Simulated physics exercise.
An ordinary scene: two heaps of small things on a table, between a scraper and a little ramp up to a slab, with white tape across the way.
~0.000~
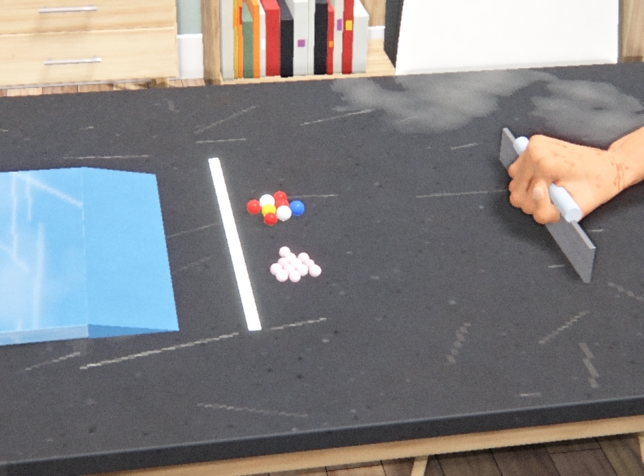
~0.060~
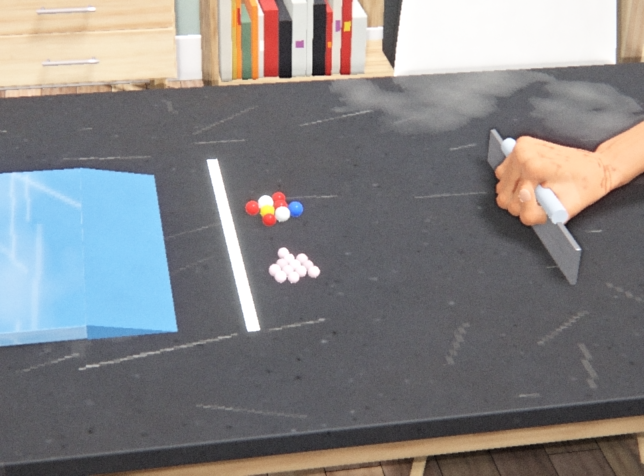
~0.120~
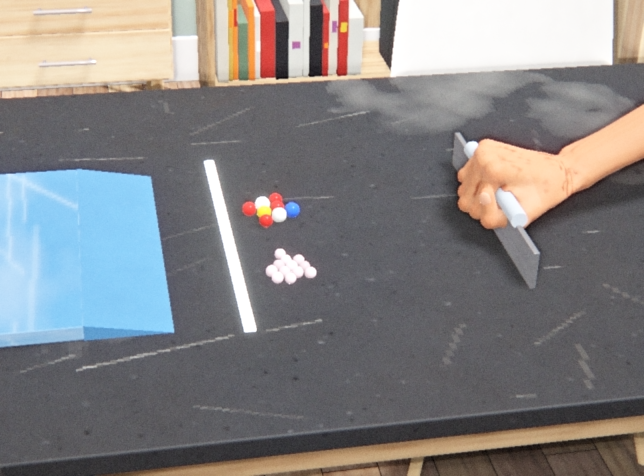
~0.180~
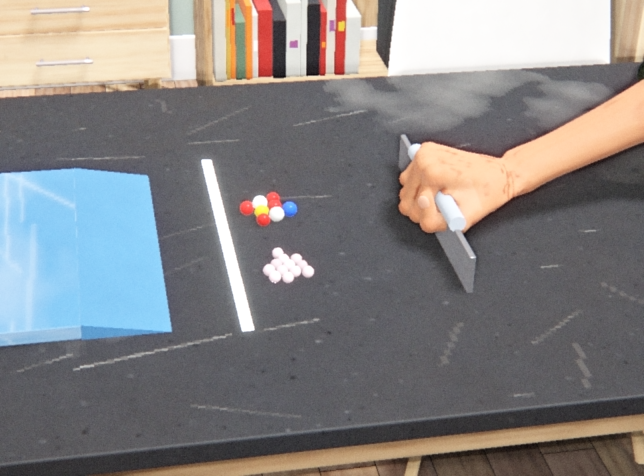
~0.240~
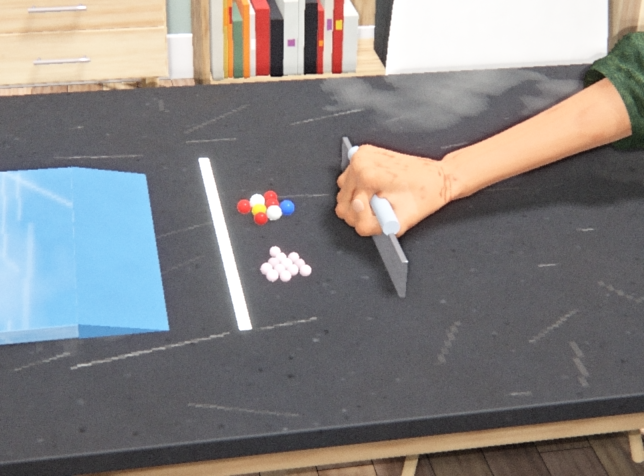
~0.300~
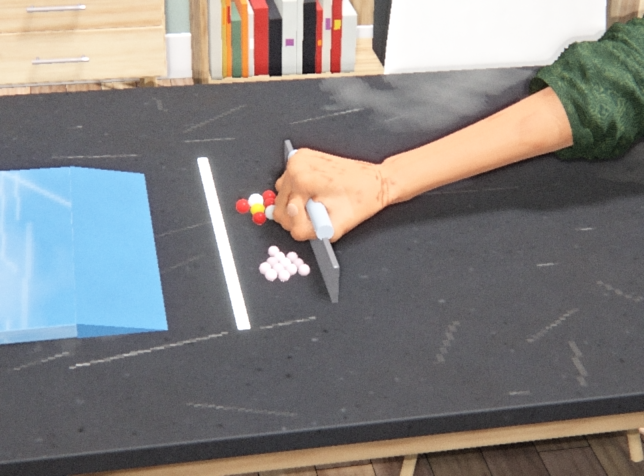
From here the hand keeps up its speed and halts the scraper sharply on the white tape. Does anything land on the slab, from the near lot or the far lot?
I'd expect the near lot to get at least partly up and the far lot to get at least partly up.
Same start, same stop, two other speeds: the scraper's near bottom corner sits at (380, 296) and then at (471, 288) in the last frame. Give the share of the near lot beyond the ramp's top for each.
About 100 and 0 per cent.
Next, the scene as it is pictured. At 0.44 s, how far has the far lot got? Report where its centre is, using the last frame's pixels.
Its centre should sit roughly at (145, 211).
After 0.36 s, scraper still moving, near (244, 202); near lot all short of the ramp; far lot all short of the ramp.
After 0.44 s, scraper stopped at the white tape; near lot about half on the ramp, about half short of the ramp; far lot about half on the ramp, about half short of the ramp.
After 0.72 s, scraper stopped at the white tape; near lot all past the top; far lot all past the top.
By the end (1.6 s), scraper stopped at the white tape; near lot all past the top; far lot all past the top.
